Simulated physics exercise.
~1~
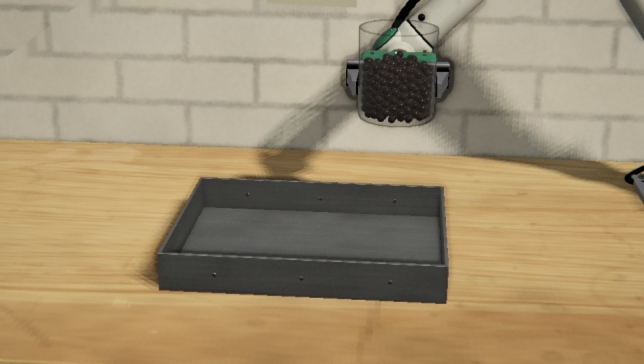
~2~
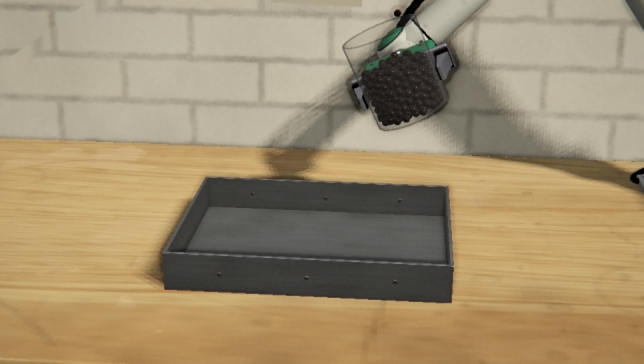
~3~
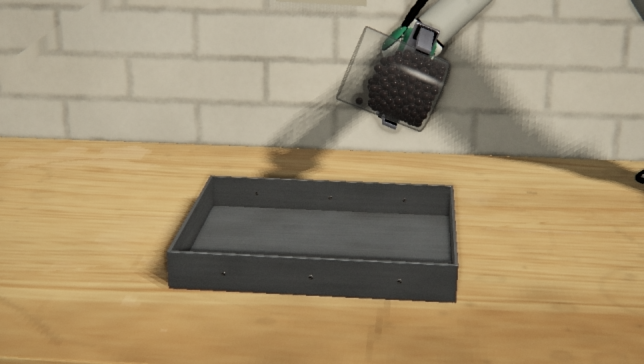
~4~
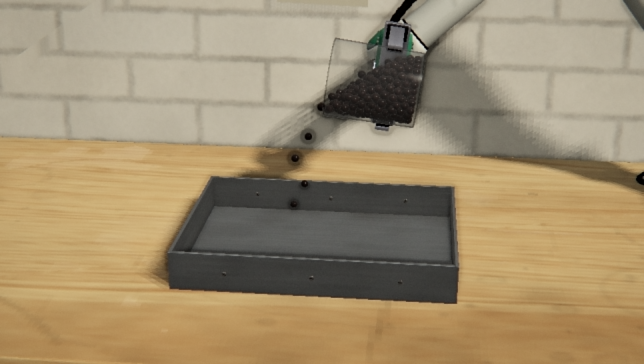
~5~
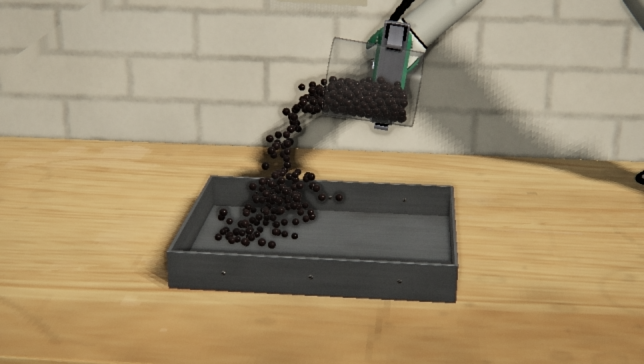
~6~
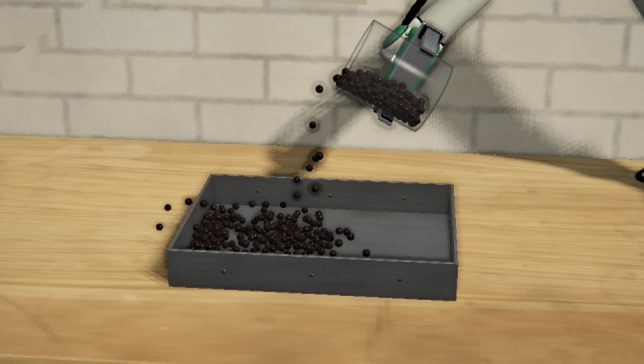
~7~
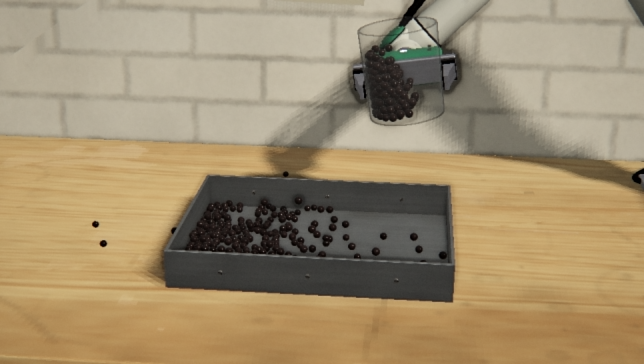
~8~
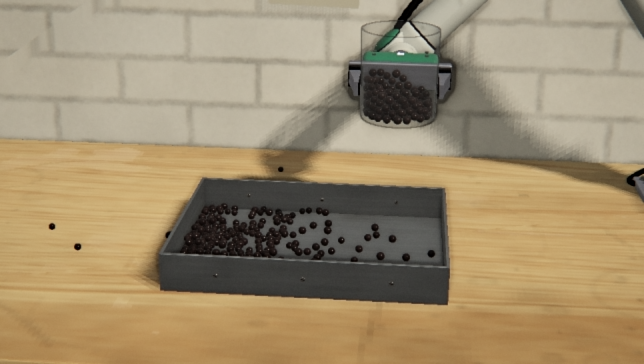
On a wooden table by a white brick wall, a robot arm tipped a clear beaker of dark beads leftward over a gray tray, pouring many in before turning it upright, still partly full, while a few strays ended up outside the tray.
